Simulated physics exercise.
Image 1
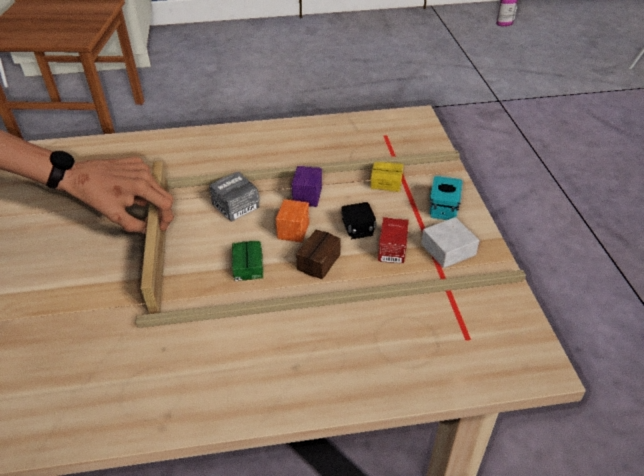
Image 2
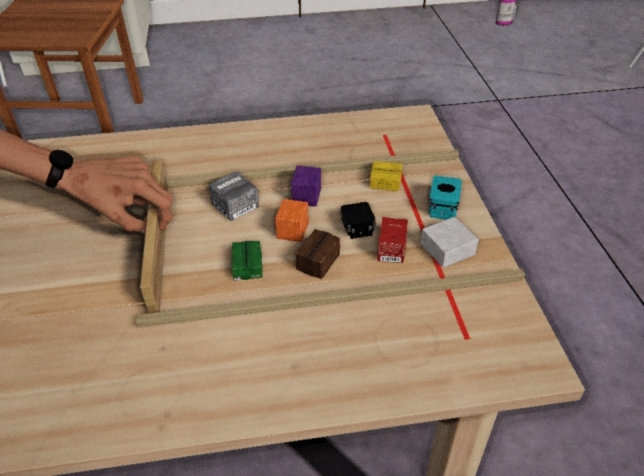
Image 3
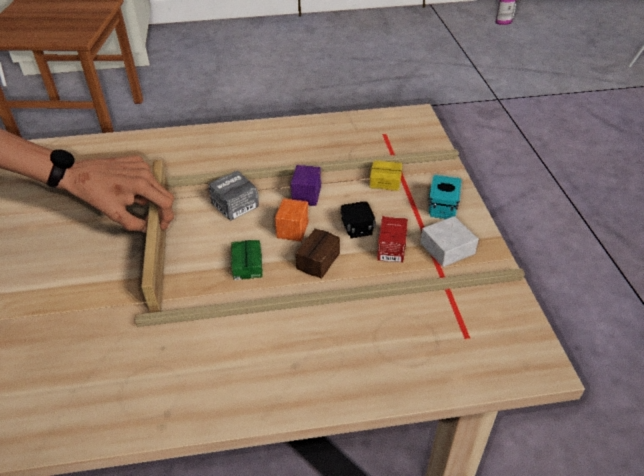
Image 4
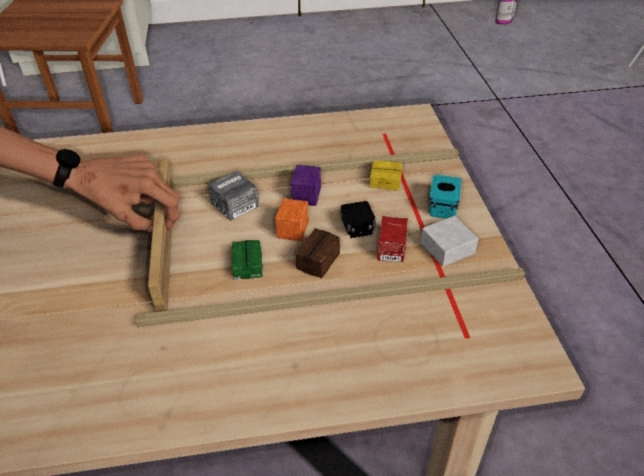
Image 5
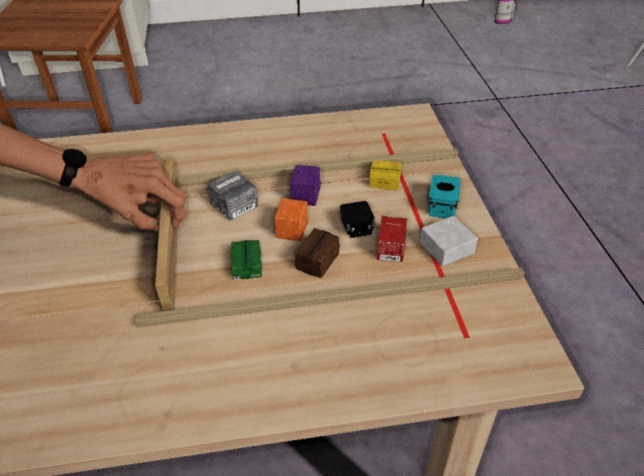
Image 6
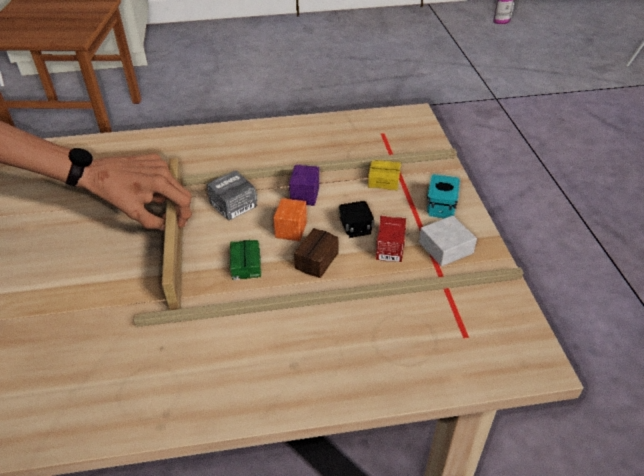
On a wooden table, a hand slides a board slightly right toward scattered colored blocks.
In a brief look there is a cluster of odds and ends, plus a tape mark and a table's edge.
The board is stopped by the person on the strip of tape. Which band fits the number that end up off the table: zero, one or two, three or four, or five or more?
The count that drops over the edge is just one or a pair.
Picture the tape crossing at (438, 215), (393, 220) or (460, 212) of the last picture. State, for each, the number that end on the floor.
4, 0, 7.
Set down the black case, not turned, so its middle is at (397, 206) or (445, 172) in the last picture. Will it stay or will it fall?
Well, the black case stays aboard in the first case and is gone in the second.
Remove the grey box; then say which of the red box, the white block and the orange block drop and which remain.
The red box is kept, the white block tumbles off, the orange block survives.
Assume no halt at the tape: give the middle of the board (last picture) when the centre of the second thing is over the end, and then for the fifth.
About (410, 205), then (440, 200).
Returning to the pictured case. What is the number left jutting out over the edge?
The total comes out at 2.
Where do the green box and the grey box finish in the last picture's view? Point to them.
Roughly (441, 236), and the other roughly (424, 181).
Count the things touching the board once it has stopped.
In contact: 3.
A little later, none off yet; turquoise case at rest near (443, 196); white block at rest near (447, 240); yellow box at rest near (384, 175).
Next, none off yet; turquoise case at rest near (443, 196); white block shifted a little near (459, 240); yellow box shifted about its own width near (406, 171).
When it is over, the number that fall off is one or two; down, yellow box and white block.
